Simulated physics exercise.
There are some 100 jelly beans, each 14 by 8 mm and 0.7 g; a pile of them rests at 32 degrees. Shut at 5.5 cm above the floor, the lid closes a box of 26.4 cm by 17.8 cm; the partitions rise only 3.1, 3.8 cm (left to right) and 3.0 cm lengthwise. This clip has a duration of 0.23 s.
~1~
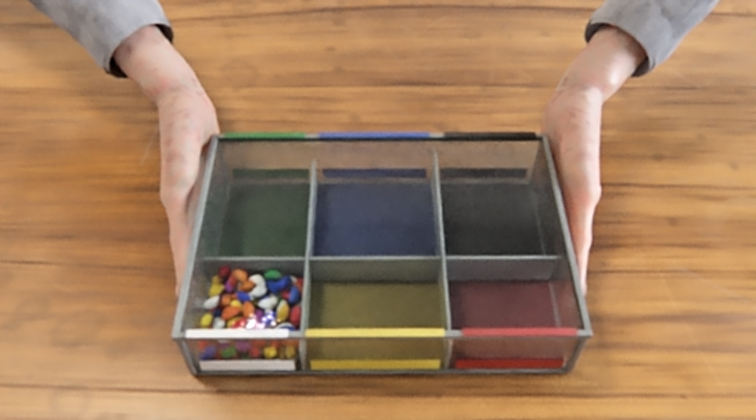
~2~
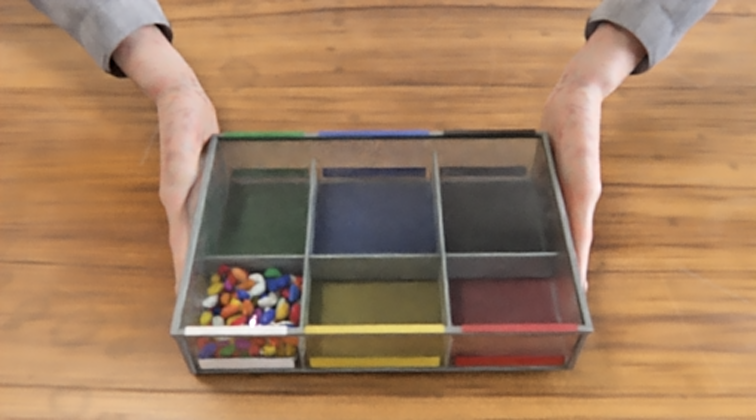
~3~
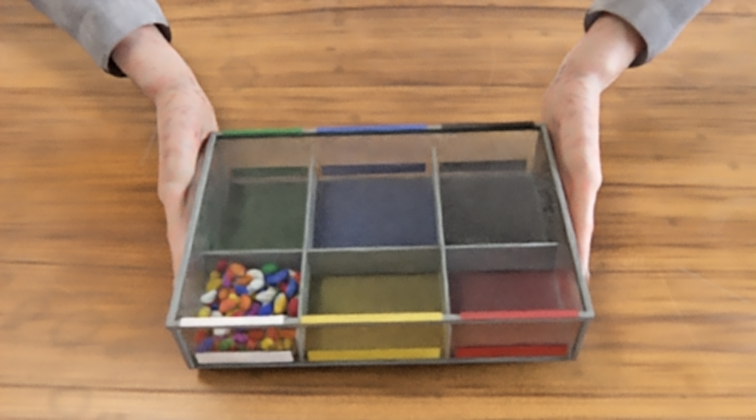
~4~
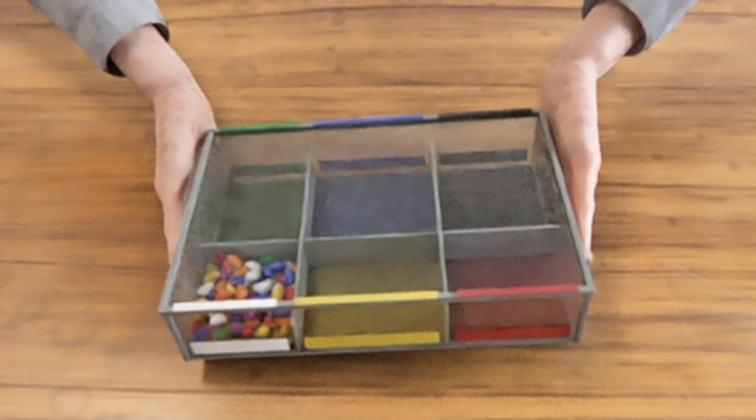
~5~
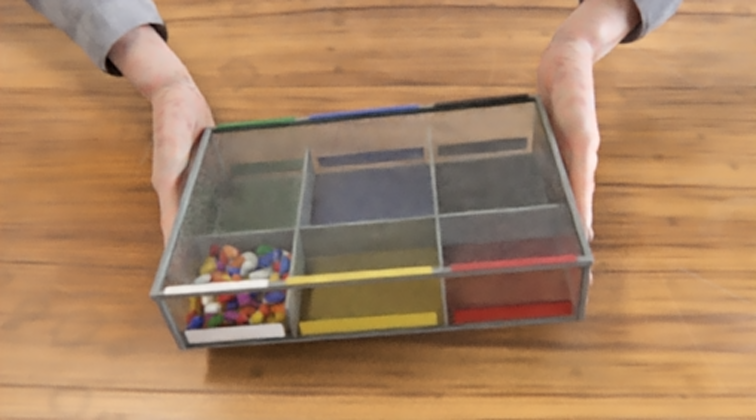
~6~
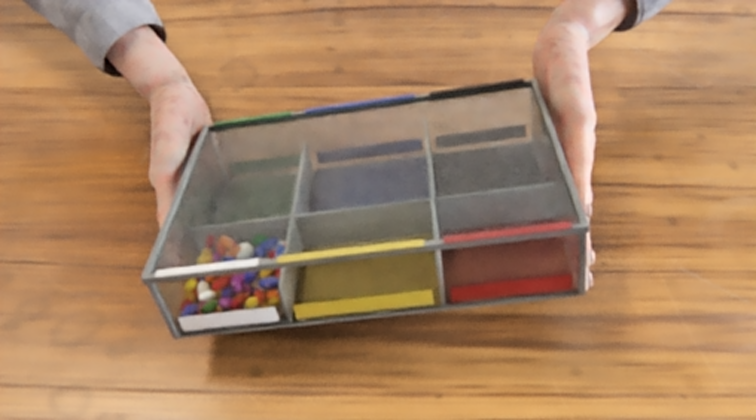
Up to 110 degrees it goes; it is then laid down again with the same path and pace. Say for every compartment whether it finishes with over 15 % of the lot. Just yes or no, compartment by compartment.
Red gets a no, blue gets a no, green gets a yes, yellow gets a no, white gets a yes, black gets a no.
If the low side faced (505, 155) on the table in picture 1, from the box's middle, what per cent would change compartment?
About 100 per cent.
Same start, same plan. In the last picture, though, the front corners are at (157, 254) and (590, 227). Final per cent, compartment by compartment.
Each compartment ends with this per cent: Red 0, blue 0, green 85, yellow 0, white 10 and black 0.
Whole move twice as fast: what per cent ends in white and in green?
Final share: White 25 %, green 75 %.
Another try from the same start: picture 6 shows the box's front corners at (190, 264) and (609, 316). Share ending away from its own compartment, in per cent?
About 100 per cent.
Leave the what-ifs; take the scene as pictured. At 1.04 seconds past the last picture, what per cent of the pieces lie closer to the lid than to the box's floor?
About 70 per cent.
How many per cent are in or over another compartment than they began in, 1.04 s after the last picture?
50 percent.
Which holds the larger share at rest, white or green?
Green compartment.
Then, 1.04 s after the last picture, tilt 110 degrees; green 50 %, white 50 %.
Then, 1.73 s after the last picture, tilt 50 degrees; green 70 %, white 30 %.
Then, 2.46 s after the last picture, tilt 0 degrees; green 70 %, white 30 %.
In the end, red 0 %, blue 0 %, green 70 %, yellow 0 %, white 30 %, black 0 %.
